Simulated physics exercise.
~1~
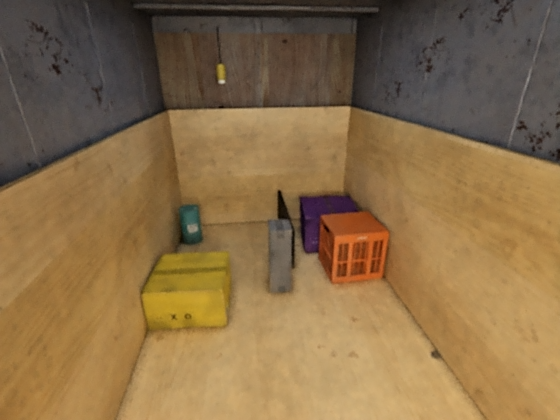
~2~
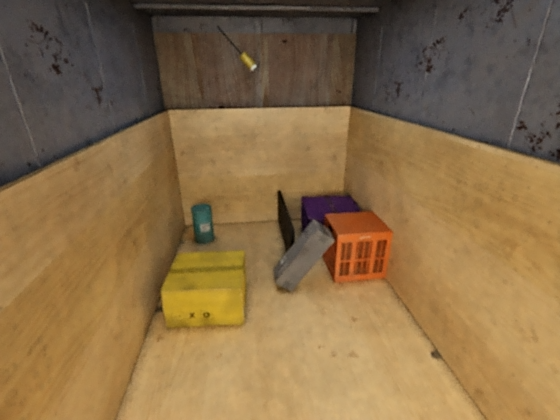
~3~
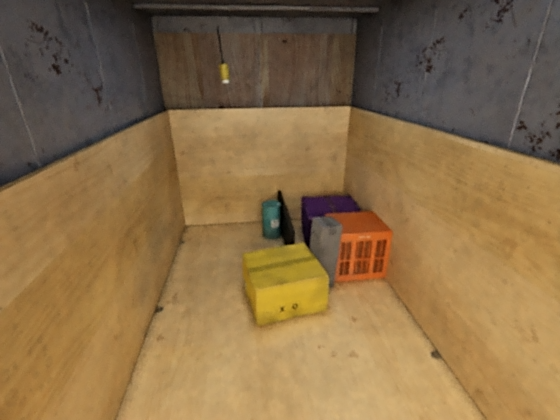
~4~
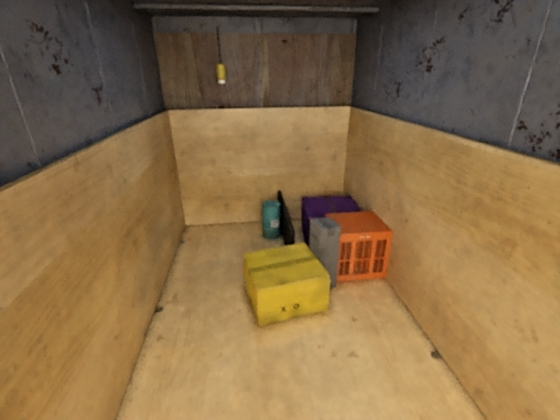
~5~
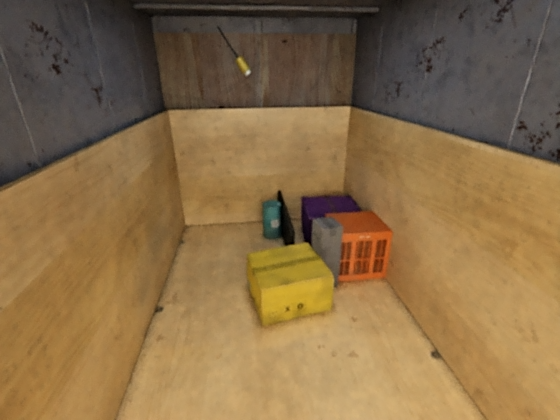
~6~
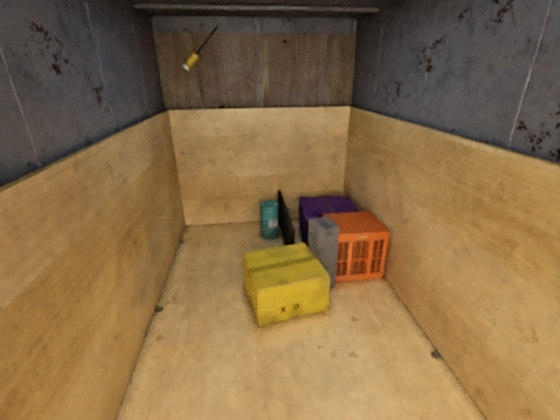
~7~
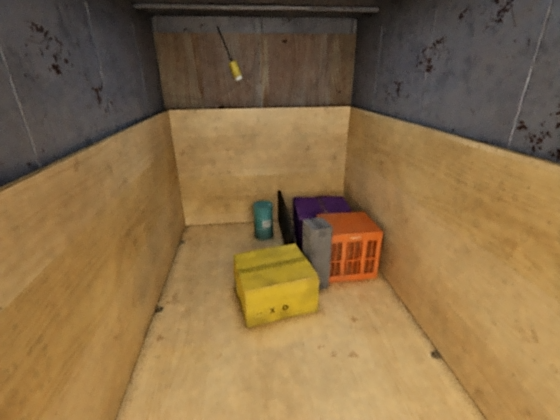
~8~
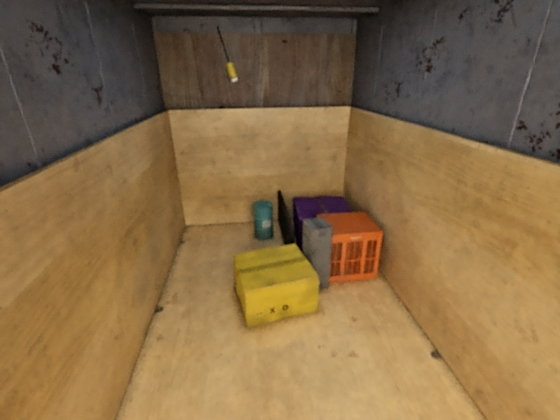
A yellow box slides across the wooden floor of a moving van's load bay, viewed from a still position looking towards the cab. It begins on the left, with a turquoise canister behind it, an upright grey box near the middle, and an orange chest and purple box on the right. A lamp swings overhead as the yellow box and canister shift right and the grey box tilts over. The grey box then stands upright again beside the orange chest, while the others slide farther right. Later the load edges slightly left and settles, the canister and grey box still upright.
